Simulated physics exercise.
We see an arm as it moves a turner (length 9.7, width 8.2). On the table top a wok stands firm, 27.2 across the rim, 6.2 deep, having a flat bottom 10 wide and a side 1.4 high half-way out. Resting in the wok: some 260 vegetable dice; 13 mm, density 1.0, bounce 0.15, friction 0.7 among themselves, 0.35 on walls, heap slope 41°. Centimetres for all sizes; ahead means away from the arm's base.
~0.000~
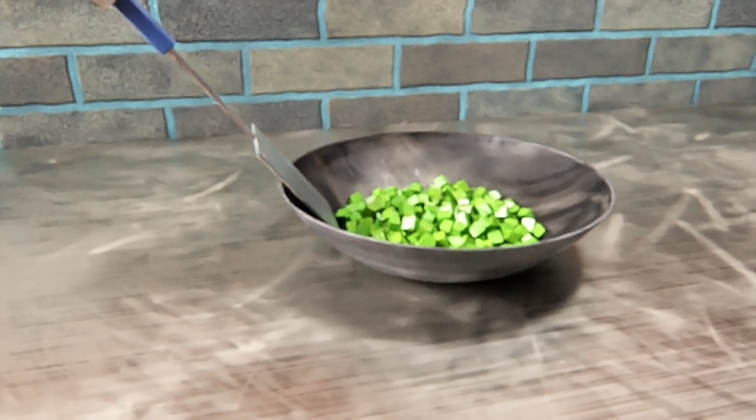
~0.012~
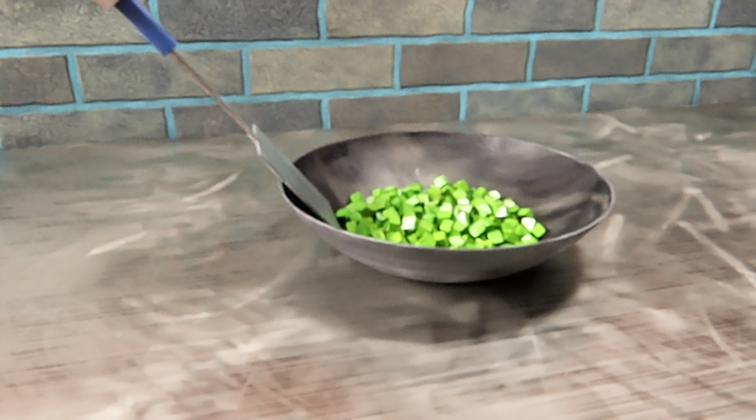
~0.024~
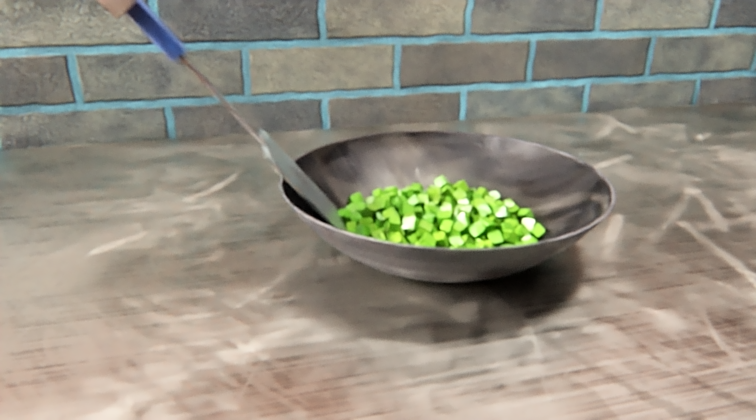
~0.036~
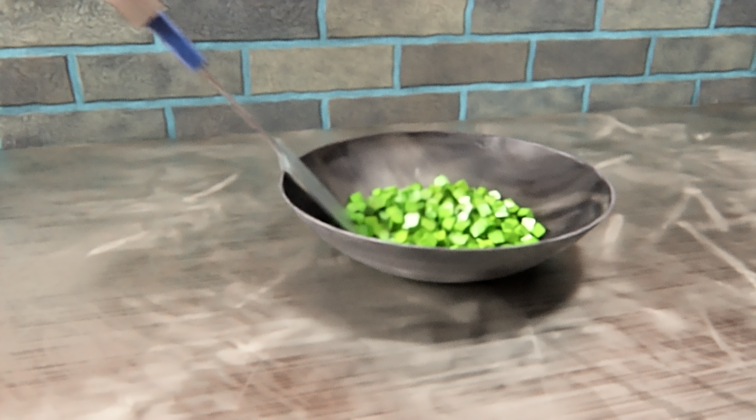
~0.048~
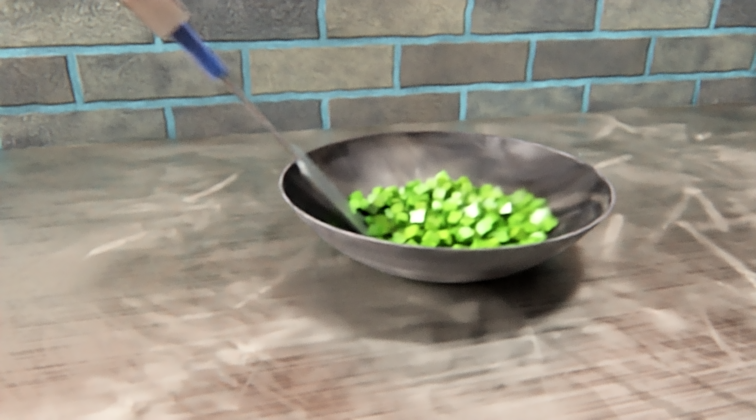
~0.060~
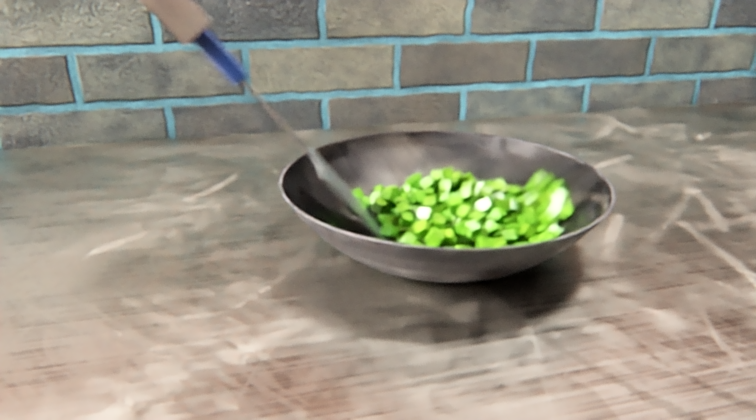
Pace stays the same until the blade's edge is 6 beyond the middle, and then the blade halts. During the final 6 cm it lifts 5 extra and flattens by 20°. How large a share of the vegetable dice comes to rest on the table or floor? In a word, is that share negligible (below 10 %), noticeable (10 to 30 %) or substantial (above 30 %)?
In a word, noticeable.
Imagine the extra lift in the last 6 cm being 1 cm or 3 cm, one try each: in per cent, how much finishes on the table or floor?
Try one gives about 20 in a hundred, try two about 15 in a hundred.
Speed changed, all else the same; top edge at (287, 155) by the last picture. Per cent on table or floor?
Expect some 5 per cent there.
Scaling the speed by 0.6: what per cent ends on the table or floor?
Estimate: Close to 5 %.
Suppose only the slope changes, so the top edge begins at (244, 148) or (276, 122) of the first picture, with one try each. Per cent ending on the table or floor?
First try around 20 percent, second around 15 percent.
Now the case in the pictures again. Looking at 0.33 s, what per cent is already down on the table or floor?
Share at that moment: Roughly 10 %.
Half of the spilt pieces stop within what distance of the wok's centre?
Some 32 cm.
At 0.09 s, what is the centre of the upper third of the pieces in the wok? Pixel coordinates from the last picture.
I'd point to about (507, 190).
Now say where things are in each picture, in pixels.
In the first frame, turner top edge at (255, 137), sloping 52°; upper third of the load around (438, 214), from x 345 to 535, top at y 185; 265 in the wok.
In the second frame, turner top edge at (256, 138), sloping 52°; upper third of the load around (438, 214), from x 345 to 535, top at y 185.
In the third frame, turner top edge at (264, 143), sloping 52°; upper third of the load around (438, 214), from x 345 to 535, top at y 185.
In the fourth frame, turner top edge at (281, 151), sloping 52°; upper third of the load around (436, 215), from x 355 to 535, top at y 185.
In the fifth frame, turner top edge at (299, 158), sloping 52°; upper third of the load around (447, 209), from x 355 to 550, top at y 180.
In the sixth frame, turner top edge at (317, 162), sloping 52°; upper third of the load around (470, 201), from x 355 to 565, top at y 175; 265 in the wok.
By 0.09 s, sloping 52°, highest piece 8 above the table; 262 in the wok, 3 on the blade or in flight.
By 0.12 s, sloping 45°, highest piece 12 above the table; 250 in the wok, 15 on the blade or in flight.
By 0.33 s, sloping 32°, highest piece 13 above the table; 216 in the wok, 28 on the table or floor, 21 on the blade or in flight.
By 1.38 s, sloping 32°, highest piece 7 above the table; 216 in the wok, 49 on the table or floor.
Final count, 216 in the wok, 49 on the table or floor. That is 18 % on the table or floor.
